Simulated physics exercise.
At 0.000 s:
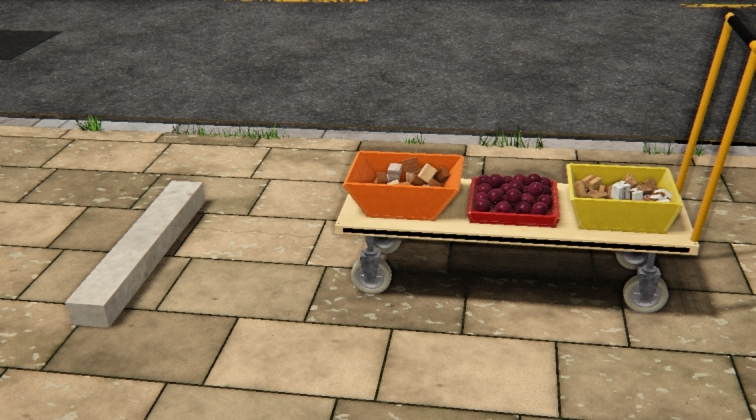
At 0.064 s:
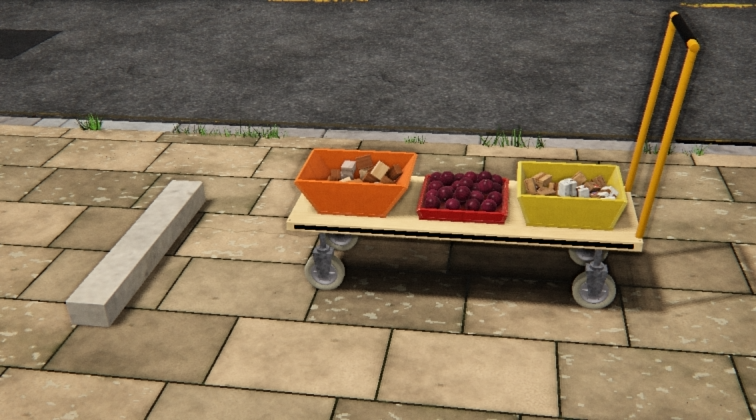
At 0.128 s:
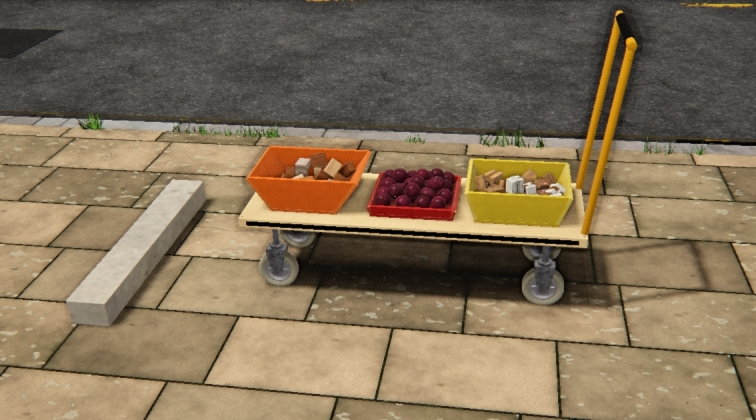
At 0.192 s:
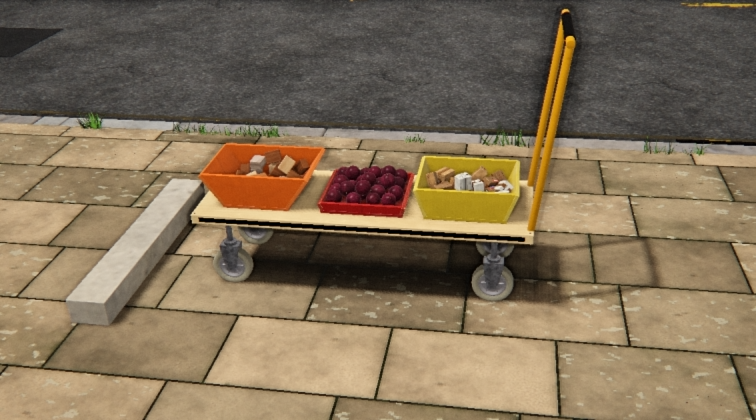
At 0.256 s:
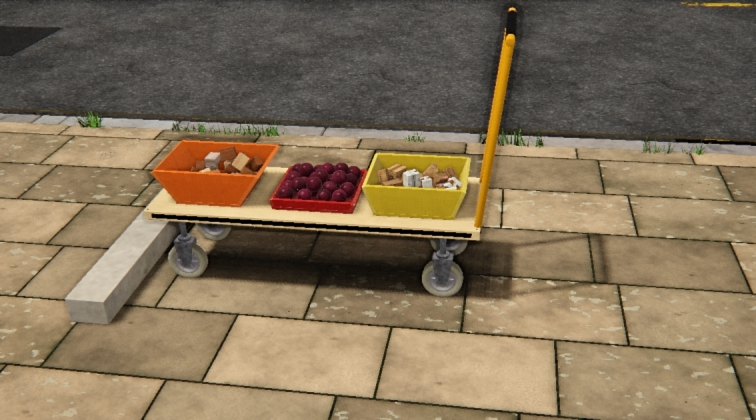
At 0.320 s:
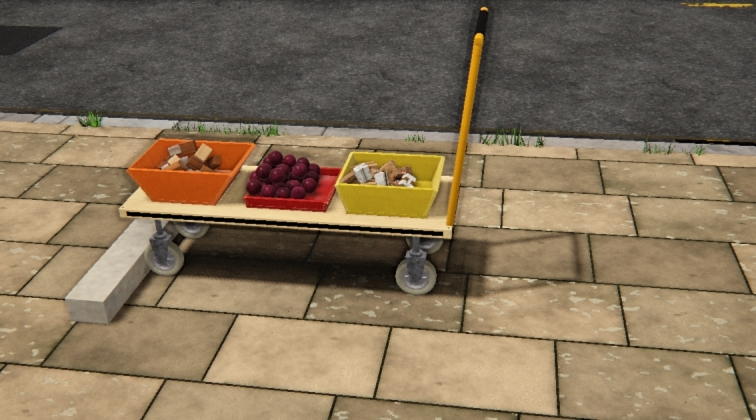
In the video, a flat trolley carrying orange, red and yellow baskets of loose items rolls left across the paving toward a pale beam, until its front wheels are beside the beam, with the contents still in the baskets.
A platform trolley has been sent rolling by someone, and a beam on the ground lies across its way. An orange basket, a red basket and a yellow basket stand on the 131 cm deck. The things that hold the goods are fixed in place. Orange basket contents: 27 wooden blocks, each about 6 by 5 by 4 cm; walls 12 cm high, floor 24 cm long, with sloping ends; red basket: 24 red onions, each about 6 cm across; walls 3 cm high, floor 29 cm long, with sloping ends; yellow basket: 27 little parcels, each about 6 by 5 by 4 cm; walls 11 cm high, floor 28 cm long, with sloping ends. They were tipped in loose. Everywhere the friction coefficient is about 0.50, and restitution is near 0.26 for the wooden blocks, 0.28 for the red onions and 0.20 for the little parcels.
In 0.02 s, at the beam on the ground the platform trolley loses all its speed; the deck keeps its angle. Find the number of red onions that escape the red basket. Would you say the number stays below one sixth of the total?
No. The spill is going to exceed a sixth, I think.
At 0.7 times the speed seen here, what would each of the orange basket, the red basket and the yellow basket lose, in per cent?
In that case the orange basket sheds 0 per cent, the red basket 40 per cent and the yellow basket 0 per cent.
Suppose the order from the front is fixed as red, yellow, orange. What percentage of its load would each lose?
In that arrangement the orange basket sheds 30 per cent of its load, the red basket 50 per cent, and the yellow basket 0 per cent.
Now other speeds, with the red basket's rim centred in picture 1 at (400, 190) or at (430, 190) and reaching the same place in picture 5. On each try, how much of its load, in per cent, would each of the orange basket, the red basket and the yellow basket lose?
Losses in order of the tries would be orange basket 0 and 0 %, red basket 10 and 30 %, yellow basket 0 and 0 %.
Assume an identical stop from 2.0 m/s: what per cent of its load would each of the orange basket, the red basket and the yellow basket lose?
Then the orange basket sheds 0 per cent of its load, the red basket 40 per cent, and the yellow basket 0 per cent.
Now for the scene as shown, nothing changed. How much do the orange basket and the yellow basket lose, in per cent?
Orange basket: 15 %; yellow basket: 5 %.
After 0.38 s, 0 of 27 out of the orange basket, 3 of 24 out of the red basket and 0 of 27 out of the yellow basket.
After 0.50 s, 3 of 27 out of the orange basket, 8 of 24 out of the red basket and 0 of 27 out of the yellow basket.
After 0.73 s, 4 of 27 out of the orange basket, 11 of 24 out of the red basket and 2 of 27 out of the yellow basket.
Final count (at 1.23 s), 4 of 27 out of the orange basket, 11 of 24 out of the red basket and 2 of 27 out of the yellow basket. Asked share, 11 of 24, 46 per cent.
